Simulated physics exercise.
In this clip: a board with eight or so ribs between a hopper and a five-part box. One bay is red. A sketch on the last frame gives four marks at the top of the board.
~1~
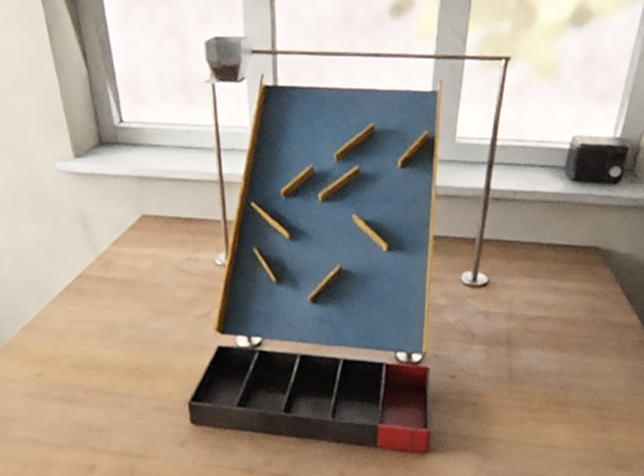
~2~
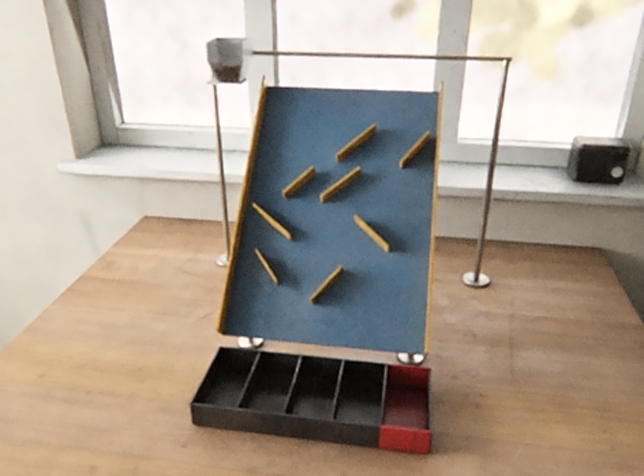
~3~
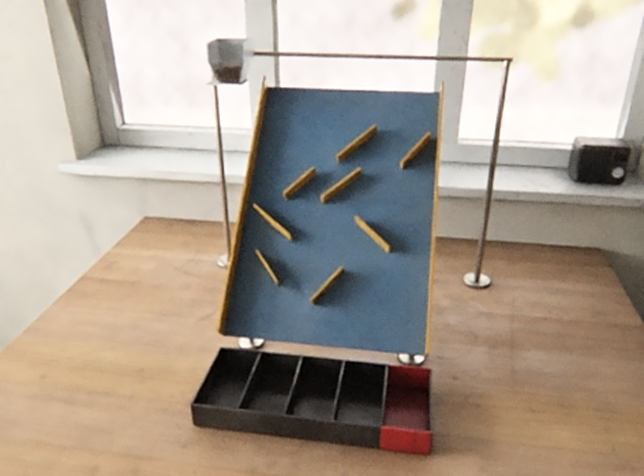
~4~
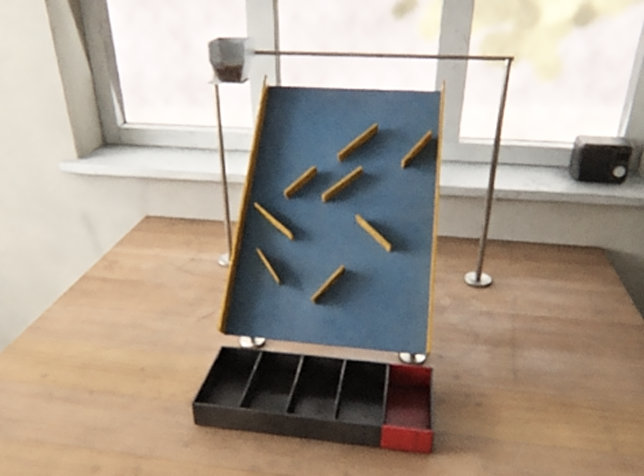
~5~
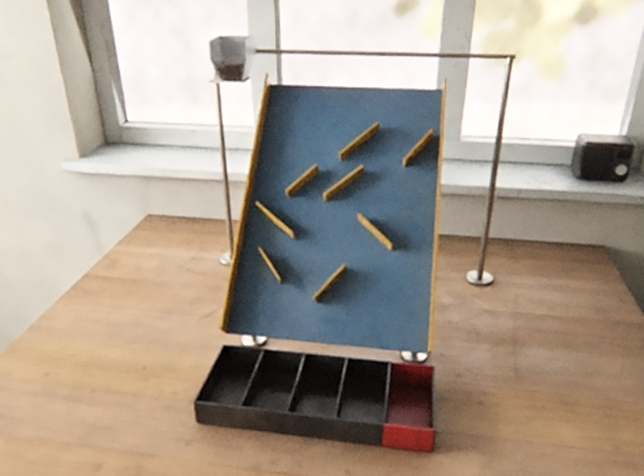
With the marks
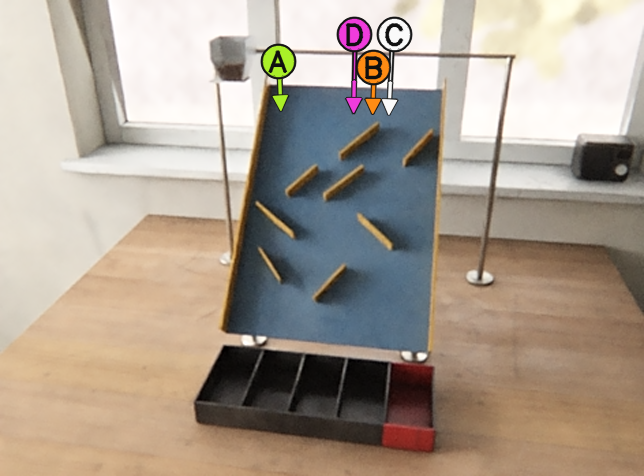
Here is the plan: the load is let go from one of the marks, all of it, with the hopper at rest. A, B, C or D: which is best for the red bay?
C.
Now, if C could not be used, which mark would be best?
It is B.
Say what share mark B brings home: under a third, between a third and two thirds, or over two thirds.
Under a third.
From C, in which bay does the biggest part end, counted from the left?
It is the fifth one.
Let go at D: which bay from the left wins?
It is the second one.
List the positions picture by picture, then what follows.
The first frame shows hopper at (230, 70), allspice berries, door shut.
The second frame shows ribs (336, 155) to (375, 124), (401, 162) to (429, 131), (283, 193) to (313, 166).
The third frame shows ribs (321, 197) to (360, 168), (254, 205) to (290, 236), (356, 216) to (389, 247).
The fourth frame shows ribs (258, 249) to (278, 281), (312, 299) to (344, 265).
The fifth frame shows red bay at (408, 437), number 5 of 5 from the left.
On the marked copy, mark A meets the board at (280, 105); mark B meets the board at (372, 108); mark C meets the board at (389, 109); mark D meets the board at (353, 107).
If A is chosen, a stray few in the red bay, nearly all in other bays, a small part outside the box.
If B is chosen, about a quarter in the red bay, most in other bays.
If C is chosen, about two thirds in the red bay, about a quarter in other bays, a small part outside the box.
If D is chosen, a stray few in the red bay, nearly all in other bays.
